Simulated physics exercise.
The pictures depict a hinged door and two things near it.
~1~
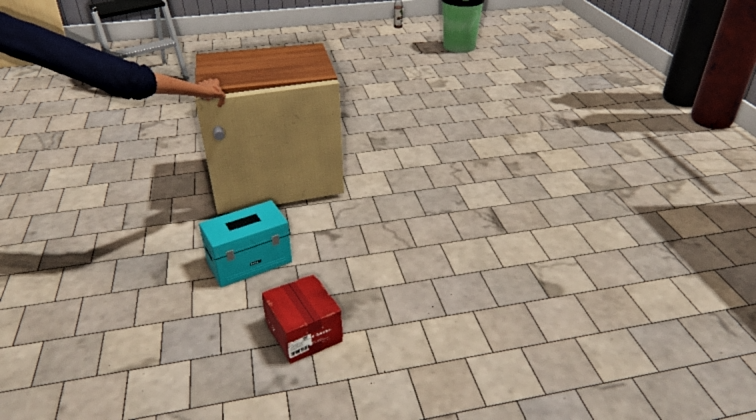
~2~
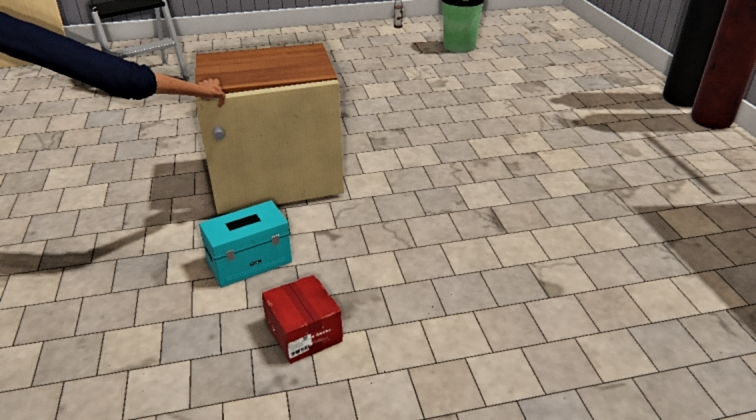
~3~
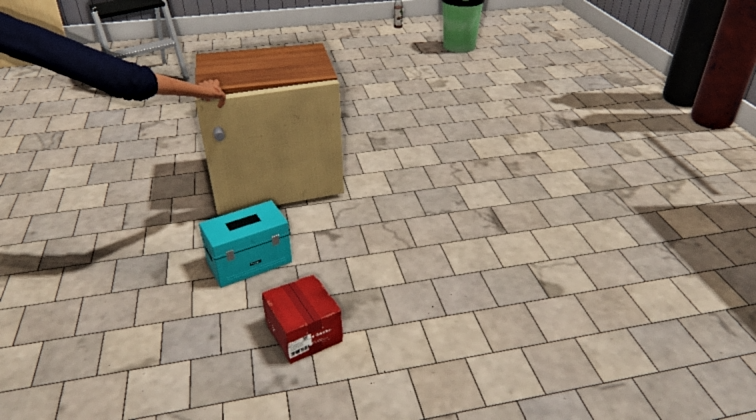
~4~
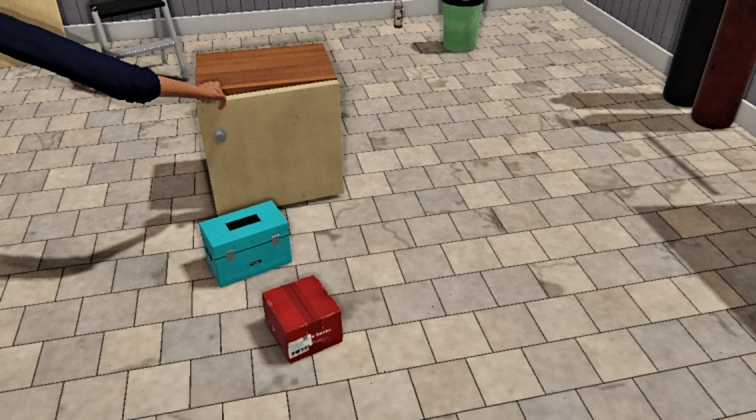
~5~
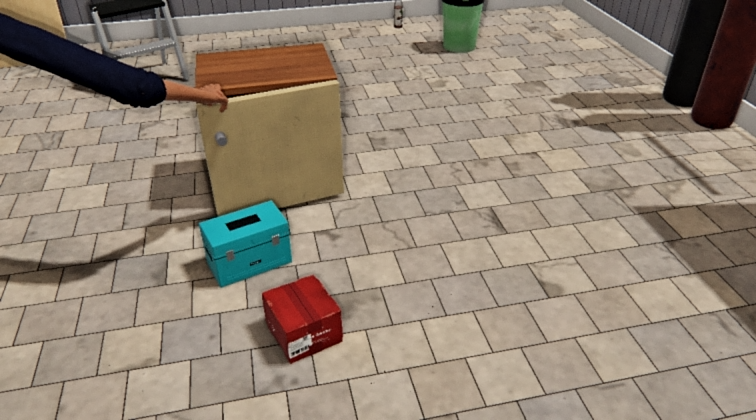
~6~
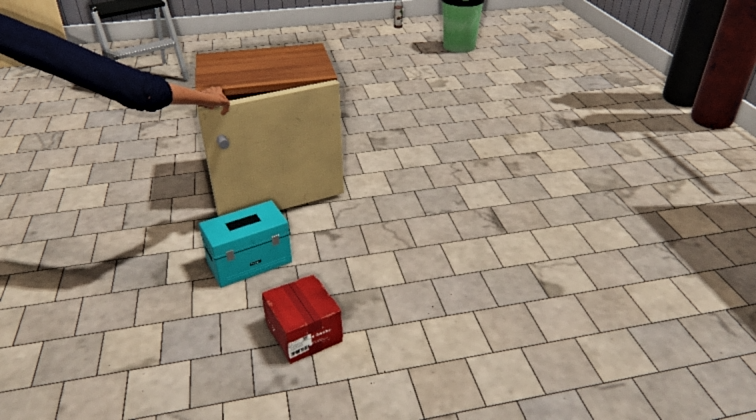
The pale door of a small wooden-topped cabinet starts almost shut, with a dark-sleeved arm reaching in from the left to its top edge. The hand slowly draws it slightly open, exposing a thin dark gap, while the turquoise toolbox and red parcel in front stay still.
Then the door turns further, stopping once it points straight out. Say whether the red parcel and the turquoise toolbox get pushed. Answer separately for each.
Outcome: The red parcel gets knocked, the turquoise toolbox gets knocked.
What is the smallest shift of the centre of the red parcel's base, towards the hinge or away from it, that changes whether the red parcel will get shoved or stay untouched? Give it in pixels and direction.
Down by 8 pixels.
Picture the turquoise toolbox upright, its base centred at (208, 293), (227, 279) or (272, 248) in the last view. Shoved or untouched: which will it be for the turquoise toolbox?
Result for the turquoise toolbox: Avoids any contact, takes a hit, takes a hit.
Then, 1.16 s past the last view, door 49° open; red parcel at rest near (303, 318); turquoise toolbox travelled a little near (271, 264).
Finally, the red parcel gets shoved, near (301, 328); the turquoise toolbox gets shoved, near (282, 279).
